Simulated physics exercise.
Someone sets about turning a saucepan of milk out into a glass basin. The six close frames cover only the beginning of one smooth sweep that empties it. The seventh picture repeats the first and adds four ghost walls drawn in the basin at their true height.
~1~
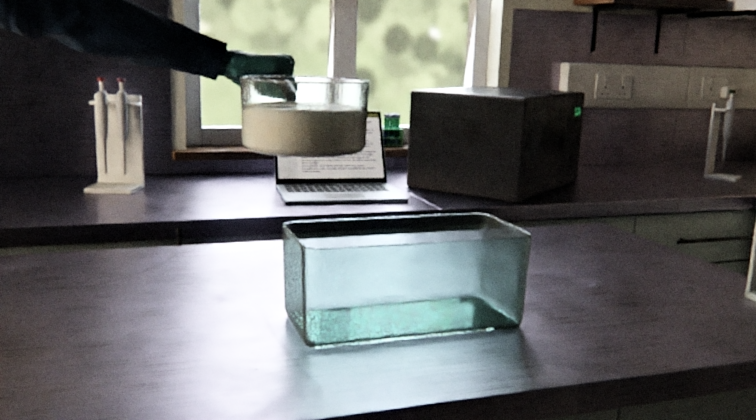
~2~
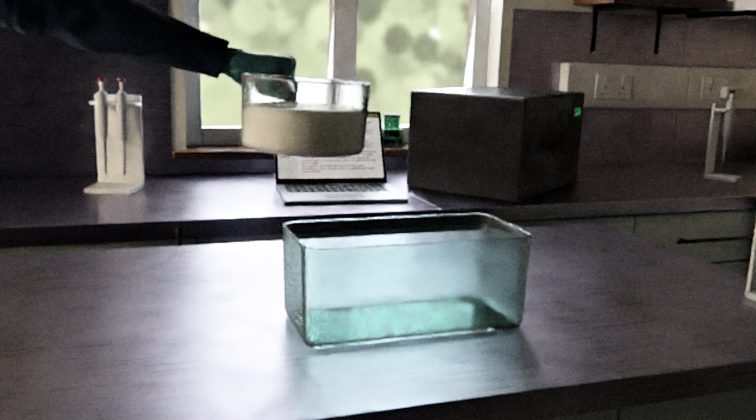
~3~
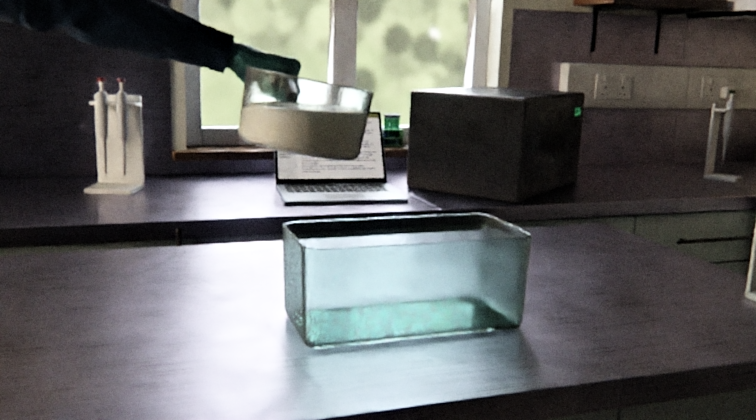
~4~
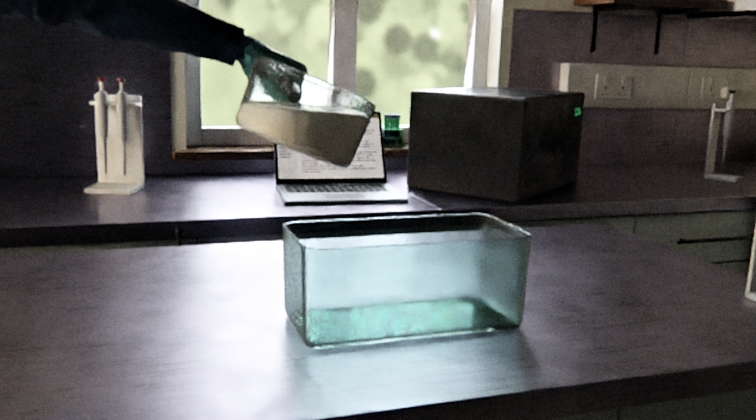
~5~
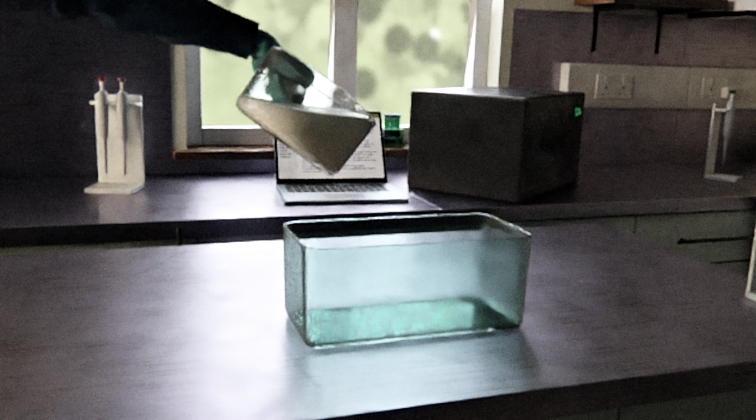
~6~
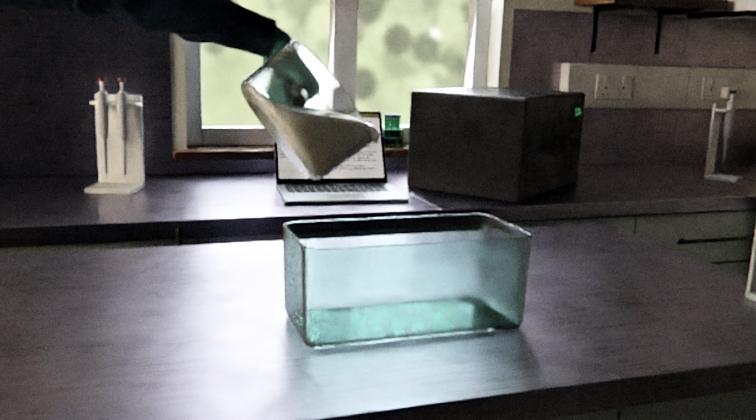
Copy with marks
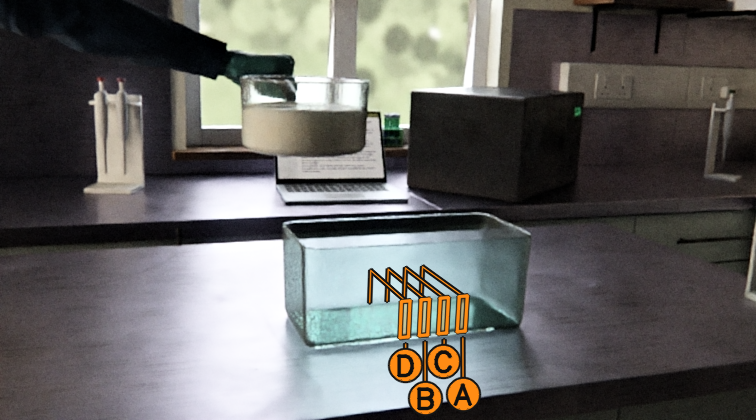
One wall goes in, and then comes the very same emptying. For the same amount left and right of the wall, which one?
D works best here.
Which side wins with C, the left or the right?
The left side.
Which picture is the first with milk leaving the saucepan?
Picture 6.
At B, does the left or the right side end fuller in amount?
The left side.
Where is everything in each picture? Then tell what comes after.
The first picture shows upright, lip at (363, 80); basin from (303, 347) to (520, 325); nothing has left yet.
The second picture shows tipped about 3°, lip at (365, 82); nothing has left yet.
The third picture shows tipped about 10°, lip at (368, 91); nothing has left yet.
The fourth picture shows tipped about 21°, lip at (370, 104); nothing has left yet.
The fifth picture shows tipped about 36°, lip at (370, 121); nothing has left yet.
The sixth picture shows tipped about 53°, lip at (365, 140); milk is over the lip, down to (373, 141).
In orange, A at (462, 337); B at (425, 341); C at (444, 339); D at (405, 343).
Choosing A, about 76 % ends left of the wall and 16 % right of it; 8 % is lost outside.
Choosing B, about 74 % ends left of the wall and 19 % right of it; 7 % is lost outside.
Choosing C, about 78 % ends left of the wall and 12 % right of it; 10 % is lost outside.
Choosing D, about 48 % ends left of the wall and 49 % right of it; 3 % is lost outside.
